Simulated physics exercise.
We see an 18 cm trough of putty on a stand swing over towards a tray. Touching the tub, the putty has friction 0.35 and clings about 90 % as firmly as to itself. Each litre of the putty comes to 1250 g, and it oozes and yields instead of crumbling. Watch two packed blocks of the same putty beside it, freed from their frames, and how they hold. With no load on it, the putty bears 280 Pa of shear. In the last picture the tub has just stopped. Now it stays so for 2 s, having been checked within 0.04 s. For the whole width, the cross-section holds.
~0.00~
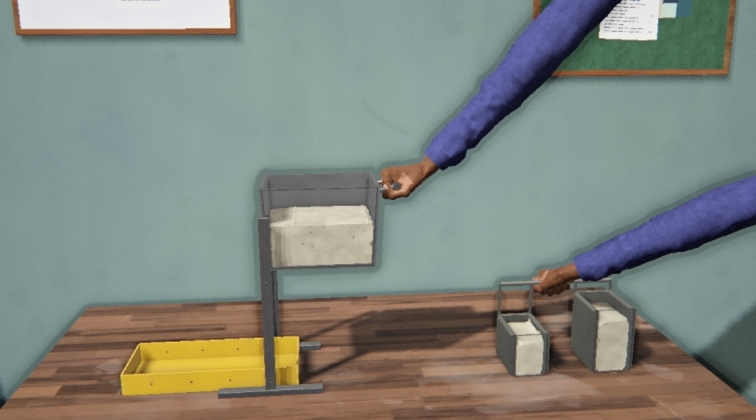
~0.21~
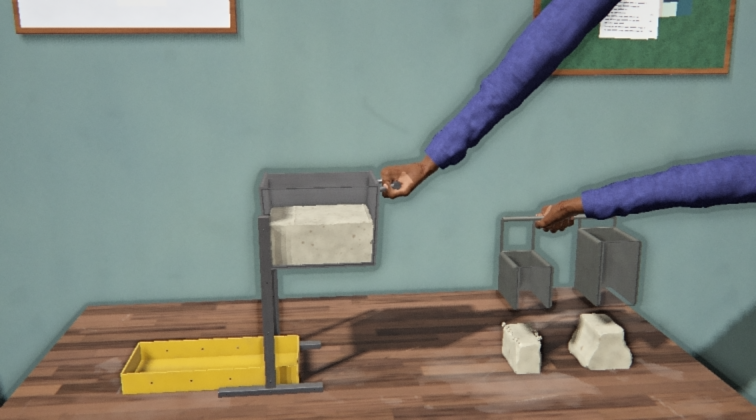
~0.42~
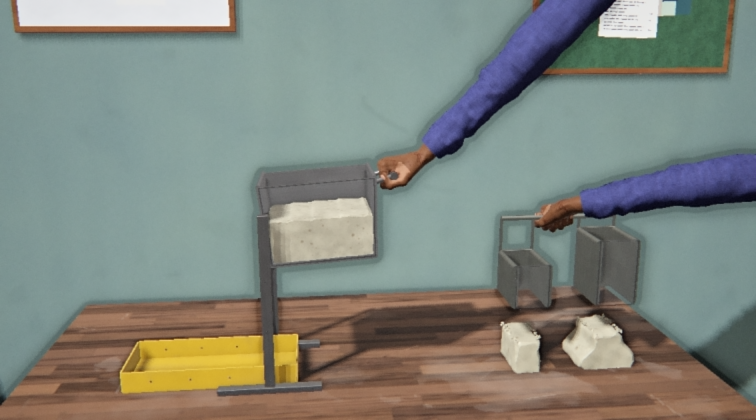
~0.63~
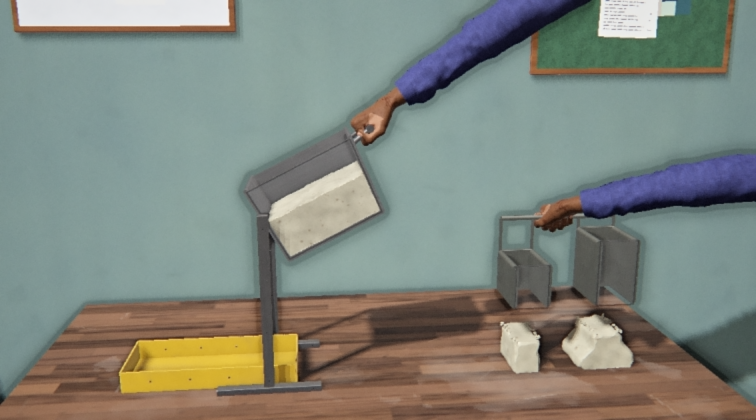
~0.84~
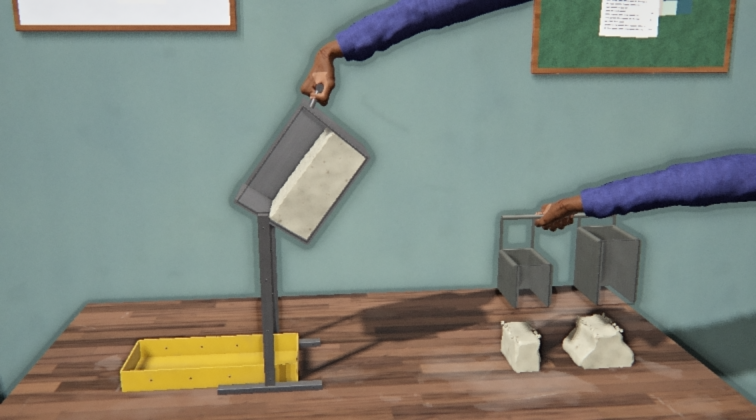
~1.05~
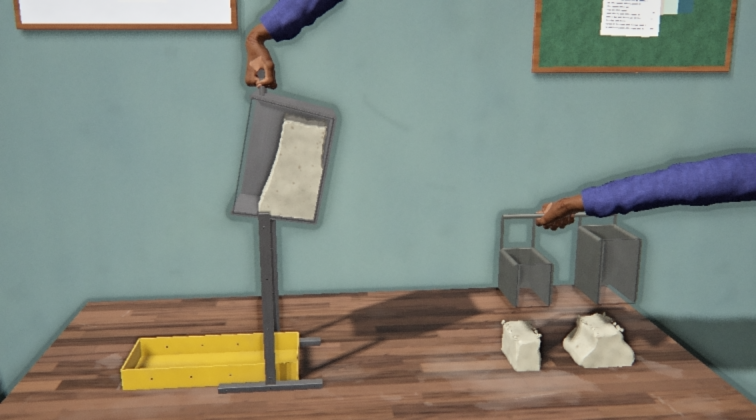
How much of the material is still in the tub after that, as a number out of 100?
About 69 out of 100.
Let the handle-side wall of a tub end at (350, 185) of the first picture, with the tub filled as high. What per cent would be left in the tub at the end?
In that case close to 100 %.
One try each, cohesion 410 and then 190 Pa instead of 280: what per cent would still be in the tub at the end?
First try roughly 95 per cent, second try roughly 60 per cent.
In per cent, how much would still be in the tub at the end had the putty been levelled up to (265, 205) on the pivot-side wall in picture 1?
In that case, around 50 percent.
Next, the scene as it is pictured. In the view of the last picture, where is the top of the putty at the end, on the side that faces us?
I'd point to somewhere around (270, 177).
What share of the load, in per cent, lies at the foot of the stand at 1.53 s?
Down at that time: Approx. 0 %.
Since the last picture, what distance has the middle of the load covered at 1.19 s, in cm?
It has gone close to 5 cm.
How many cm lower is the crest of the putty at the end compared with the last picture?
About 12 cm.
After 1.19 s, the tub is at 78 degrees and holds 100 %.
After 1.36 s, the tub is at 78 degrees and holds 81 %.
After 1.53 s, the tub is at 78 degrees and holds 70 %.
After 1.70 s, the tub is at 78 degrees and holds 69 %.
After 3.05 s, the tub is at 78 degrees and holds 69 %.
